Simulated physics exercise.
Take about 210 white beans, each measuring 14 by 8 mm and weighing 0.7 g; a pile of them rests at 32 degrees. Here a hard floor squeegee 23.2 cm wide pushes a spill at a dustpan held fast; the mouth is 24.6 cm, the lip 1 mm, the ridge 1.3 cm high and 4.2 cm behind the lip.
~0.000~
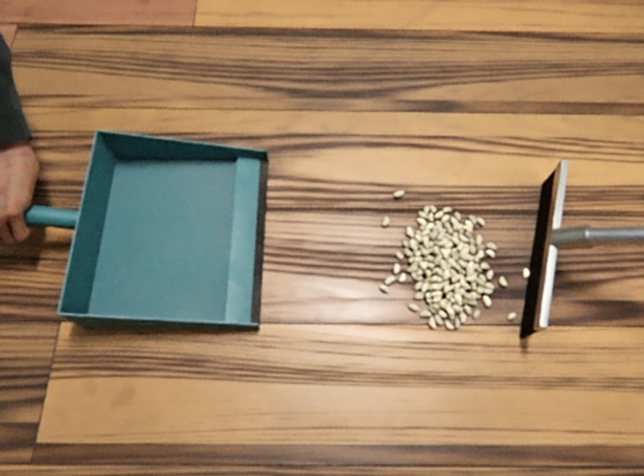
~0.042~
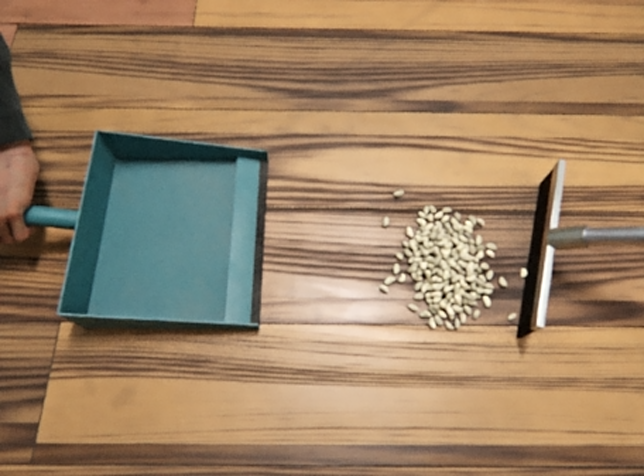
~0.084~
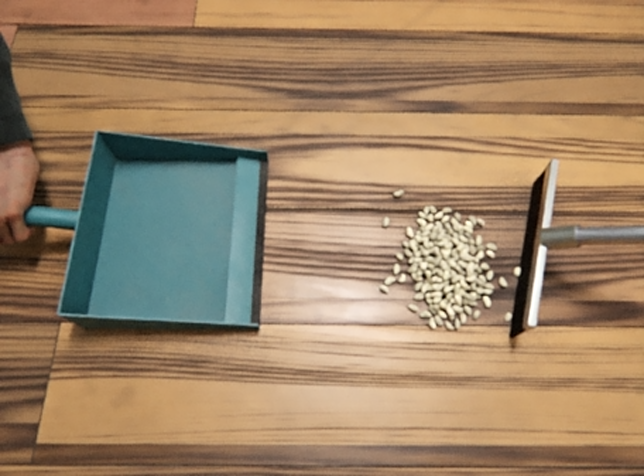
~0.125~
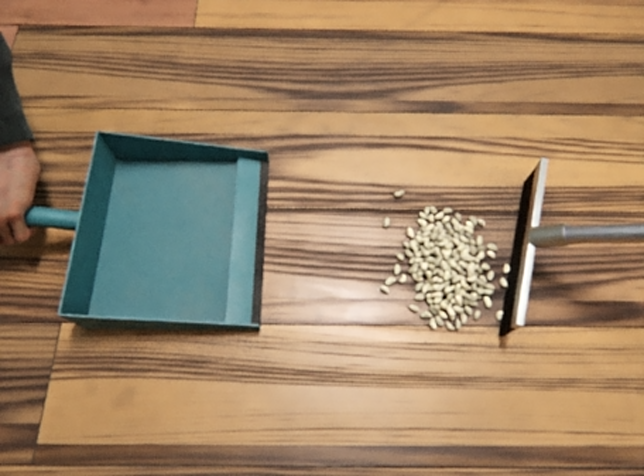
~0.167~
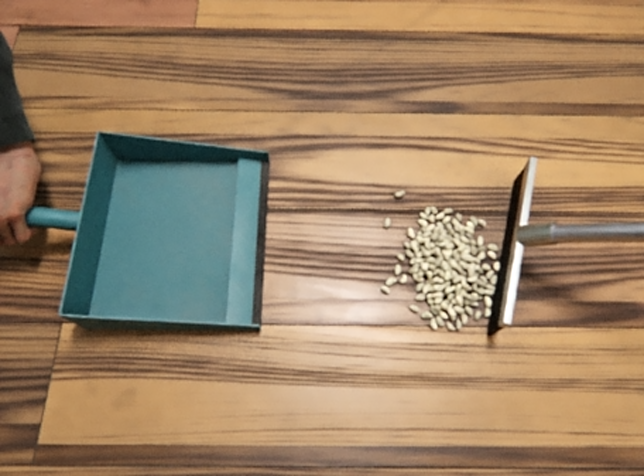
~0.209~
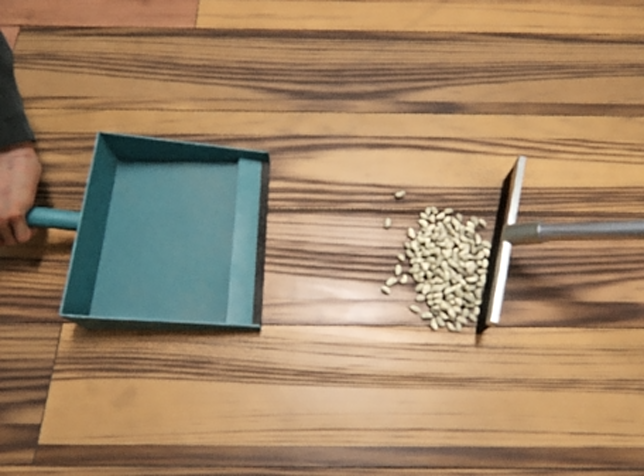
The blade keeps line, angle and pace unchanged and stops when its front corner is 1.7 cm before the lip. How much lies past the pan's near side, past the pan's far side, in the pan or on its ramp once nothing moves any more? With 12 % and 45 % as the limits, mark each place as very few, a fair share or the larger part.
My call: Near side: Very few; far side: Very few; pan: A fair share.
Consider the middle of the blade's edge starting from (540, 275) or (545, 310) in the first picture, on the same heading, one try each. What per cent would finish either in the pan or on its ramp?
15 and 5 per cent, roughly.
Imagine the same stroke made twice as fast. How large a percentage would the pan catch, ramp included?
It would be near 30 per cent.
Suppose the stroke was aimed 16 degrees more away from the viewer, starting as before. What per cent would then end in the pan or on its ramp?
Around 20 %.
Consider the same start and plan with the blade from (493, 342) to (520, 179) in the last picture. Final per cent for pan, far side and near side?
Pan 0 % / far 0 % / near 20 %.
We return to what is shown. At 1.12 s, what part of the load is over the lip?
It's near 20 percent at that moment.
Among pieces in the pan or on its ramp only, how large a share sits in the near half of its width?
Roughly 70 per cent.
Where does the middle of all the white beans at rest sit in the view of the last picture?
When it all comes to rest, the middle is near (277, 237).
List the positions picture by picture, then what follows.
In the first picture, blade from (539, 326) to (561, 167), moved 0.0 cm, 0 of the pieces shifted so far; middle of the pieces at (445, 264); pan at (168, 238).
In the second picture, blade from (537, 326) to (558, 167), moved 0.3 cm, 0 of the pieces shifted so far; middle of the pieces at (445, 265).
In the third picture, blade from (528, 325) to (551, 166), moved 1.3 cm, 2 of the pieces shifted so far; middle of the pieces at (445, 265).
In the fourth picture, blade from (517, 324) to (541, 165), moved 2.7 cm, 2 of the pieces shifted so far; middle of the pieces at (446, 265).
In the fifth picture, blade from (504, 323) to (530, 164), moved 4.3 cm, 3 of the pieces shifted so far; middle of the pieces at (446, 266).
In the sixth picture, blade from (492, 321) to (519, 163), moved 5.8 cm, 43 of the pieces shifted so far; middle of the pieces at (446, 266); pan at (170, 239). The blade's pace is about 0.37 m/s, heading 7 degrees away from the viewer's side.
After 0.55 s, middle of the blade 18 cm from the lip; 0 % over the lip, far side 0 %, near side 5 %.
After 0.78 s, middle of the blade 10 cm from the lip; 0 % over the lip, far side 0 %, near side 5 %.
Then, at 1.12 s, middle of the blade 5 cm from the lip; 20 % over the lip, far side 5 %, near side 5 %.
In the end, at 2.0 s, near side 5 %, far side 5 %, pan 20 %, in front of the lip or behind the blade 70 %.
